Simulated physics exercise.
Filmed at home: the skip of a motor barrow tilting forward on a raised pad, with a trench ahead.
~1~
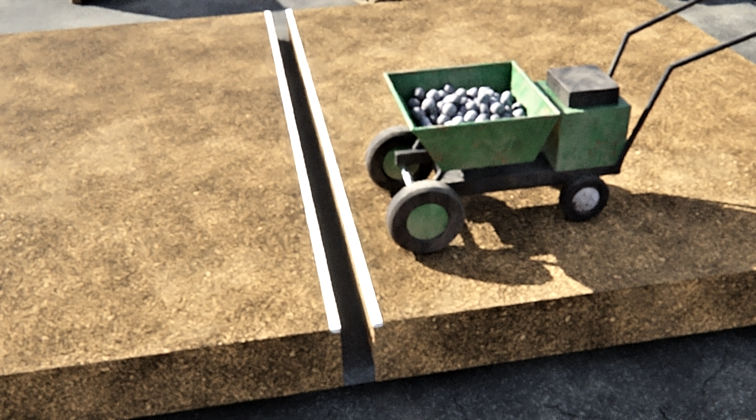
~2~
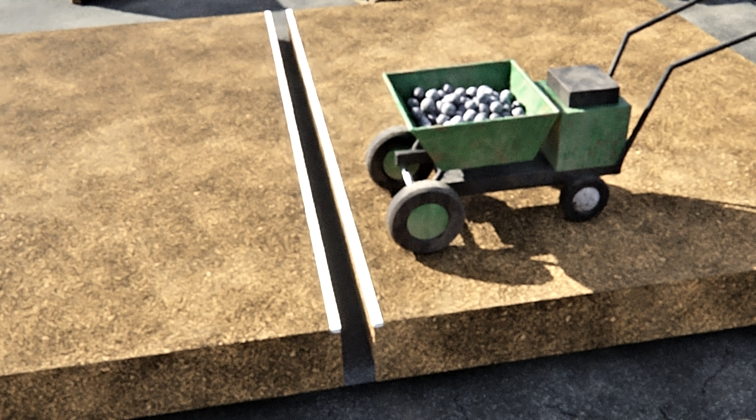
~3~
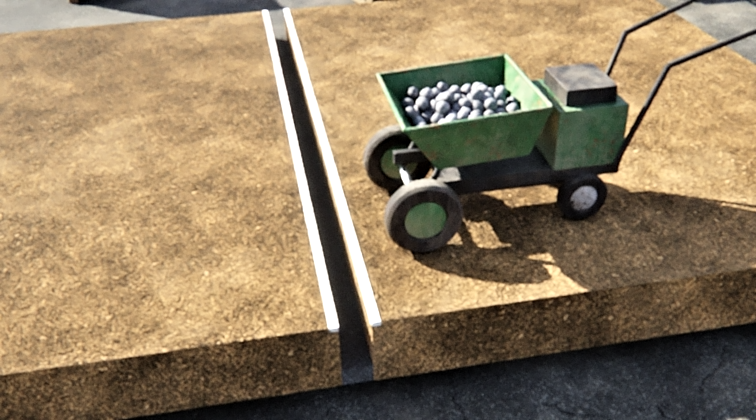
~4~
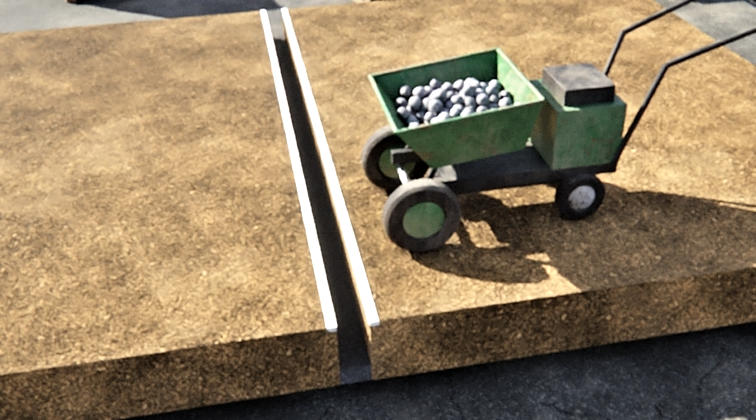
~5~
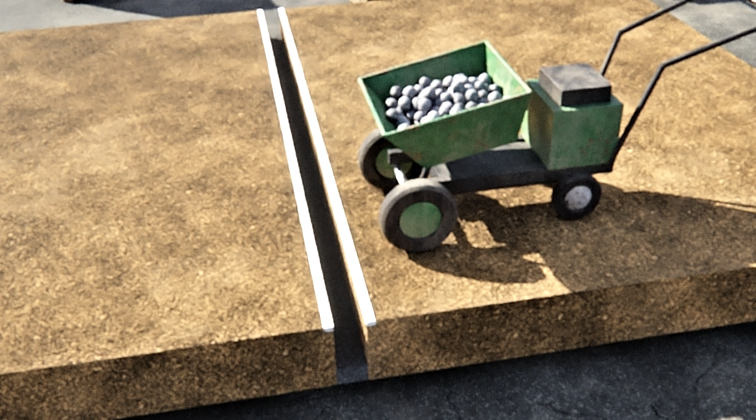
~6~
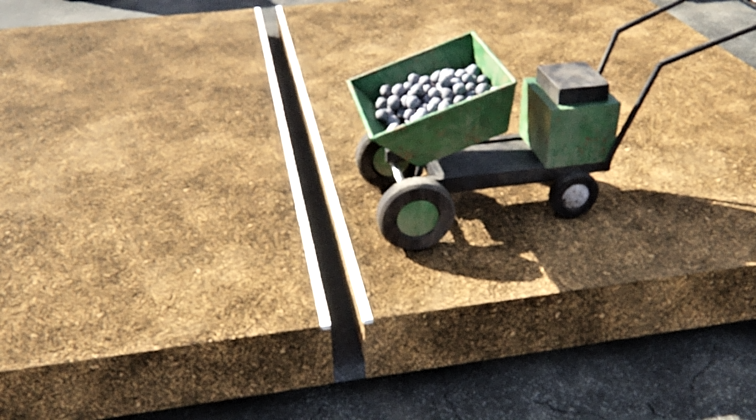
A green skip full of round cobbles tilts forward on a barrow beside a narrow trench.
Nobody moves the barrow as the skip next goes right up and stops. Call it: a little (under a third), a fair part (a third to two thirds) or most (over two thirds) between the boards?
A little.
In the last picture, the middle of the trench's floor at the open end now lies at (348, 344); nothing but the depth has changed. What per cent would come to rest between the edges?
20 %.
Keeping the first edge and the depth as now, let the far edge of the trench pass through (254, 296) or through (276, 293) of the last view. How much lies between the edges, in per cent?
90 %, give or take, and then 70 %.
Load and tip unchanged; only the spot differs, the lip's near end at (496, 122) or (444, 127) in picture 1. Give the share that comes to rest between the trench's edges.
Close to 60 in a hundred, and close to 50 in a hundred.
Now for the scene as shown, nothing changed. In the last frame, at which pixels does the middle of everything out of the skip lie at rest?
Once it all stops, the middle lies near (269, 228).
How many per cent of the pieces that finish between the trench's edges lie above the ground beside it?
My figure is near 5 per cent.
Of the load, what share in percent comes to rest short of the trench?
0 percent.
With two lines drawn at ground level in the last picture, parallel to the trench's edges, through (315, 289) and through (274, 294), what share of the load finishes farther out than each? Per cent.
About 80 and 50 %.
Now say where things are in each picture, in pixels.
The first frame shows lip of the skip near (414, 131), level; top of the load near (472, 107), round cobbles; first edge of the trench near (367, 285); far edge near (327, 291), the trench under half as wide as the skip, and about as deep as wide.
The second frame shows lip of the skip near (412, 131), level; top of the load near (471, 106).
The third frame shows lip of the skip near (406, 131), tipped barely; top of the load near (472, 105).
The fourth frame shows lip of the skip near (397, 133), tipped a little; top of the load near (465, 101).
The fifth frame shows lip of the skip near (385, 136), tipped a little; top of the load near (469, 92).
The sixth frame shows lip of the skip near (373, 139), tipped clearly; top of the load near (457, 86); first edge of the trench near (358, 282); far edge near (318, 288).
Shortly afterwards, skip tipped steeply; the whole lot in the skip.
Next, skip tipped right over; the bulk in the skip; a little beyond it; a little falling.
Some moments later, skip tipped right over; near a quarter in the skip; only a few in or heaped over the trench; the bulk beyond it; only a few falling.
In the end, skip tipped right over; a little in or heaped over the trench; the bulk beyond it.
